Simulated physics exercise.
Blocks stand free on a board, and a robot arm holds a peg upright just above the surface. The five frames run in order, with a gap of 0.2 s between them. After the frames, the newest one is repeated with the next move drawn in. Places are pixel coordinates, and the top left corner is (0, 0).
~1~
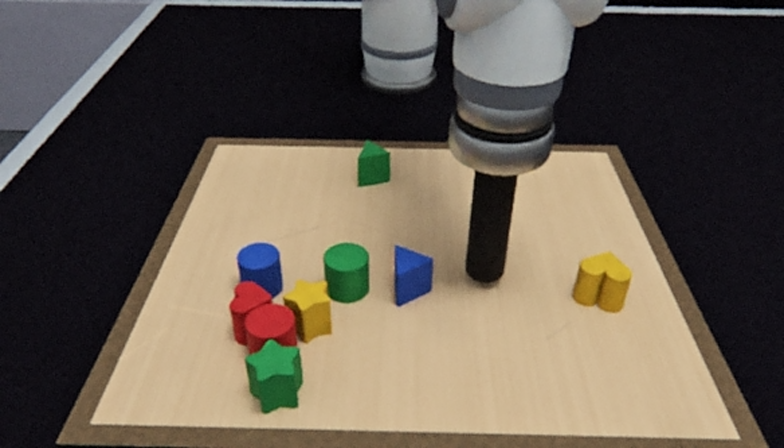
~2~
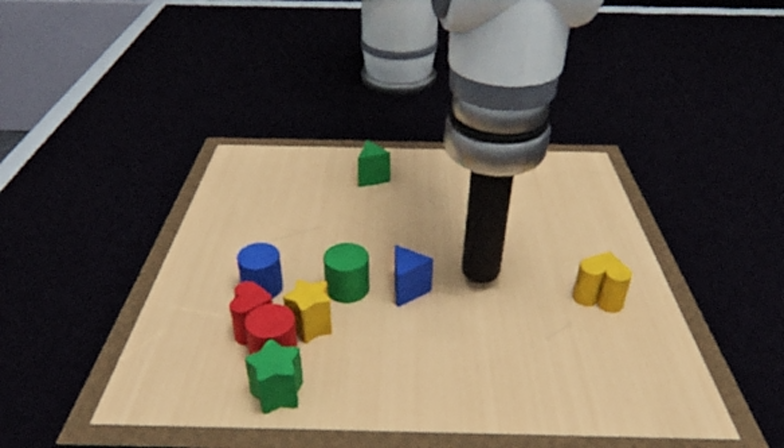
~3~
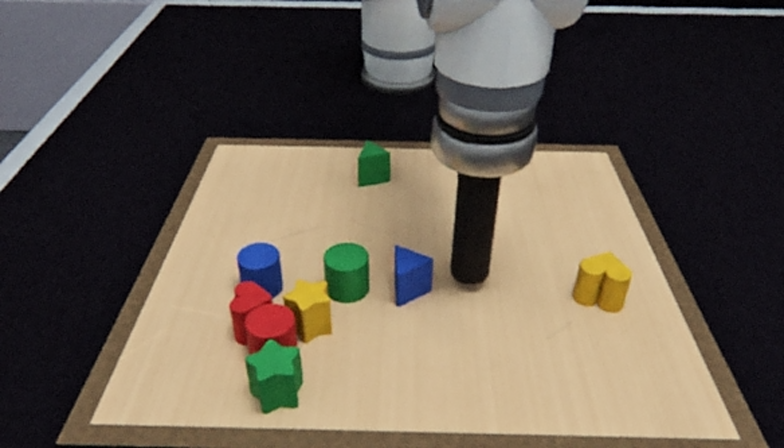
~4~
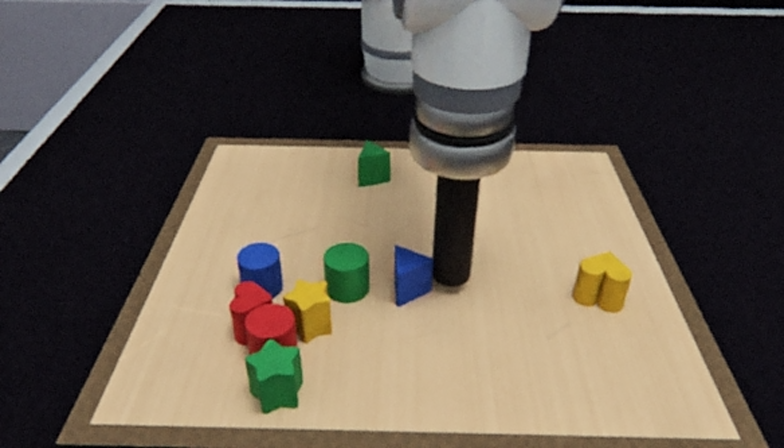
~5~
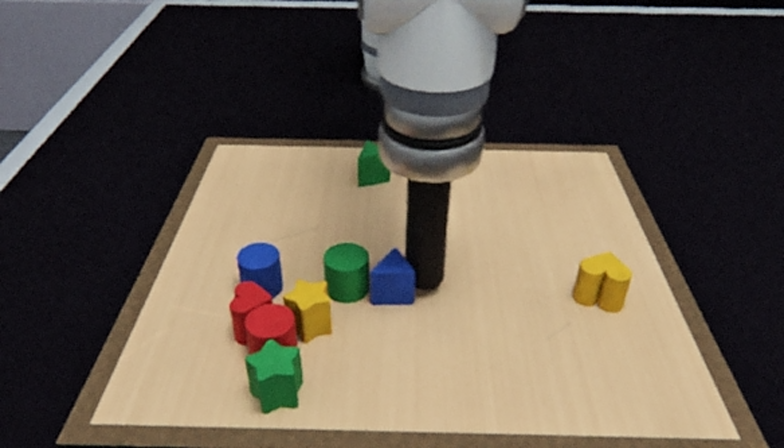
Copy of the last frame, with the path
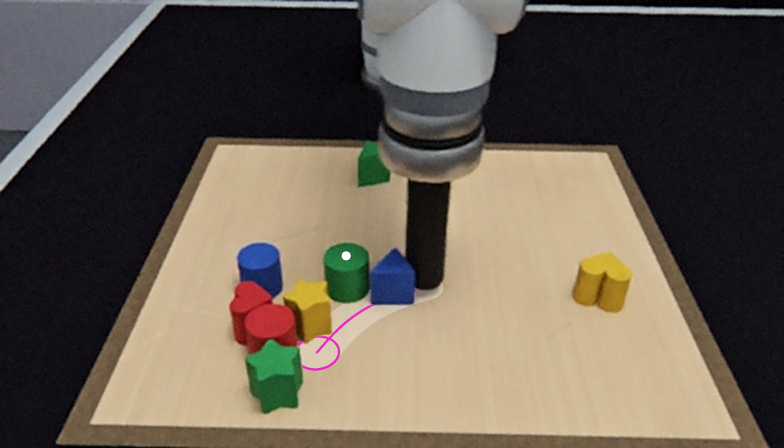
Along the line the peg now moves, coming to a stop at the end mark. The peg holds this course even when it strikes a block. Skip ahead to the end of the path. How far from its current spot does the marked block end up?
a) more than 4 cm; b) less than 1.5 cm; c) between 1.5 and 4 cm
That would be b.
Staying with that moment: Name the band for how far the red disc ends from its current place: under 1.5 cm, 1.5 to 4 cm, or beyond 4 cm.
Ends 1.5 to 4 cm away.
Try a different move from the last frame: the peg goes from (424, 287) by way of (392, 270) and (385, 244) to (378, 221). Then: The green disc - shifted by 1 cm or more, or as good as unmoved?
By the last moment of the path, the green disc has stayed put.
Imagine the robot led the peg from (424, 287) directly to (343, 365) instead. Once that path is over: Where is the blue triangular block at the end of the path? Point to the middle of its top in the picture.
The answer is (349, 280).
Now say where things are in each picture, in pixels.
In the first frame, lower end of the peg (484, 272), tops of blocks, red disc (270, 320), yellow star block (308, 293), green disc (346, 256), blue triangular block (409, 259).
In the second frame, peg (481, 272), blocks as before.
In the third frame, peg (469, 273), blocks as before.
In the fourth frame, peg (451, 276), blocks as before.
In the fifth frame, peg (424, 279), red disc (270, 320), yellow star block (308, 293), green disc (346, 256), blue triangular block (394, 263).
The drawn path runs from (424, 287) through (383, 300) and (346, 322) to (317, 353); the dot is on the green disc.
What follows on the original path. One third of the way, peg (382, 292); green disc (337, 255); blue triangular block (351, 281).
Two thirds of the way, peg (346, 314); red disc (258, 324); yellow star block (295, 299), turned 15° clockwise; green disc (336, 255); blue triangular block (328, 313), turned 35° anticlockwise.
At the end, peg (316, 344); red disc (241, 327); yellow star block (282, 302), turned 45° clockwise; green disc (336, 255); blue triangular block (317, 347), turned 70° anticlockwise.
